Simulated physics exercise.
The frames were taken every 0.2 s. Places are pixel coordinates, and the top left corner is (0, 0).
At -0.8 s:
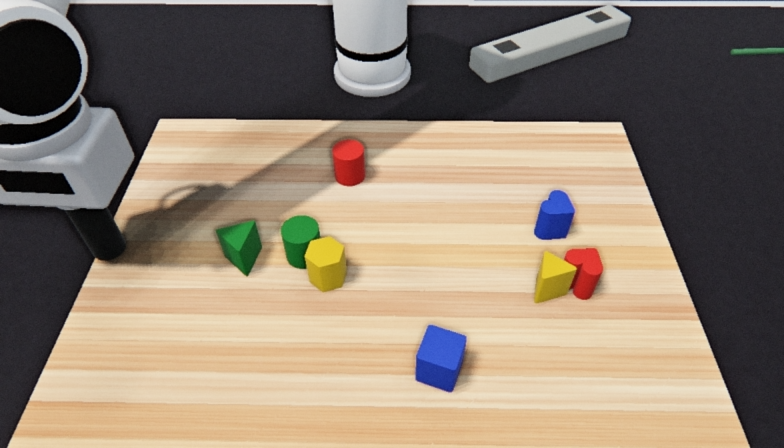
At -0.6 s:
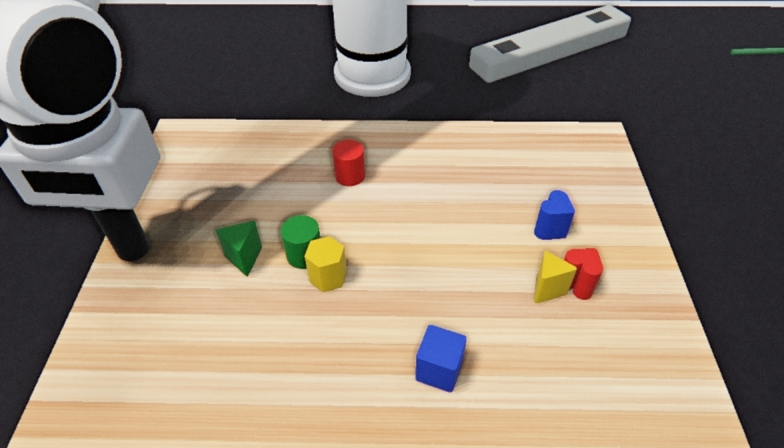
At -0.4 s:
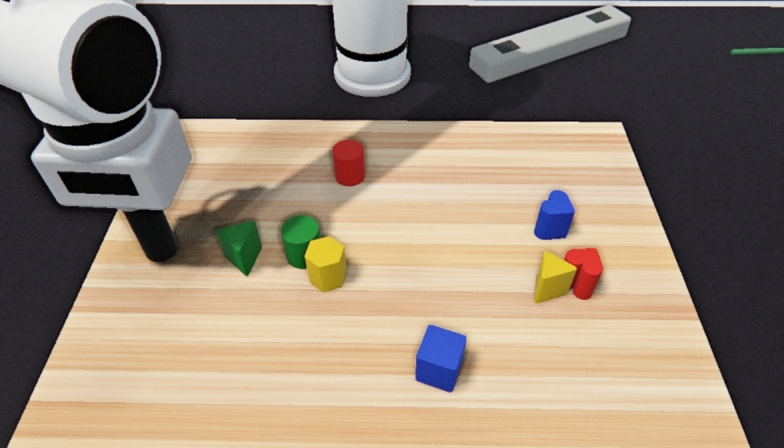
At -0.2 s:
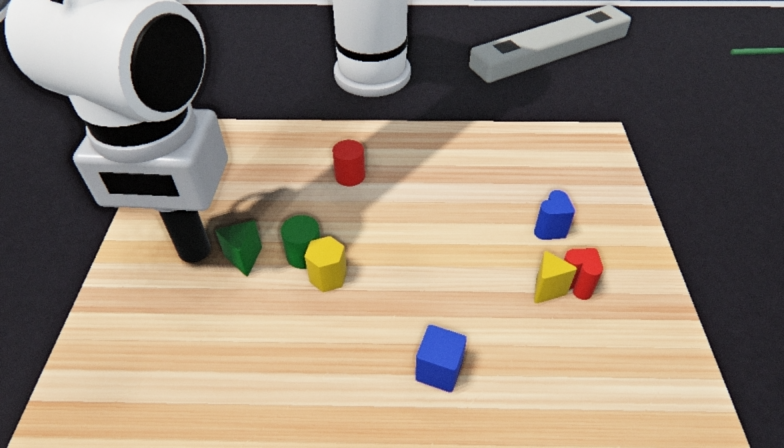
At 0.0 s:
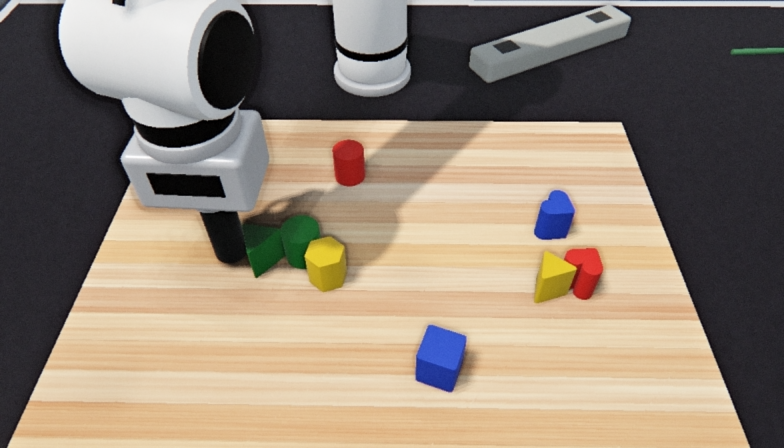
A white robot arm with a black bar at its tip slides steadily rightward along the left side of a pale striped wooden board, seen from above at a fixed angle. A green triangular piece, green round block and yellow hexagonal block sit near it, with red, blue and yellow pieces elsewhere. The bar reaches the triangular piece and pushes it slightly right, beside the green round block.
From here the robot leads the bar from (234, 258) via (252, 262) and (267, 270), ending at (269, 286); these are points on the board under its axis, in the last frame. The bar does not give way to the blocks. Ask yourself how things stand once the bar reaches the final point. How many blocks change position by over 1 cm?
Two blocks shift.
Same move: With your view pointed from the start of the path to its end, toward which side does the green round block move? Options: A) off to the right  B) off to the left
Choice B: Off to the left.
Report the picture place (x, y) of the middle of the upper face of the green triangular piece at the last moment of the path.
It comes to (291, 240).
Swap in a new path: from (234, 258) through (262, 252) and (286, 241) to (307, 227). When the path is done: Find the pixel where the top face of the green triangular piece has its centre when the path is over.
Its top middle is near (286, 238).
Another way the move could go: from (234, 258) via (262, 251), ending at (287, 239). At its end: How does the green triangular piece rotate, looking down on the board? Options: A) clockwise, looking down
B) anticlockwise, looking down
I choose A.
What follows on the original path. Halfway along, bar at (260, 259); green triangular piece at (285, 238); green round block at (326, 225); yellow hexagonal block at (329, 253).
At the end, bar at (268, 280); green triangular piece at (291, 240); green round block at (330, 225); yellow hexagonal block at (329, 253).
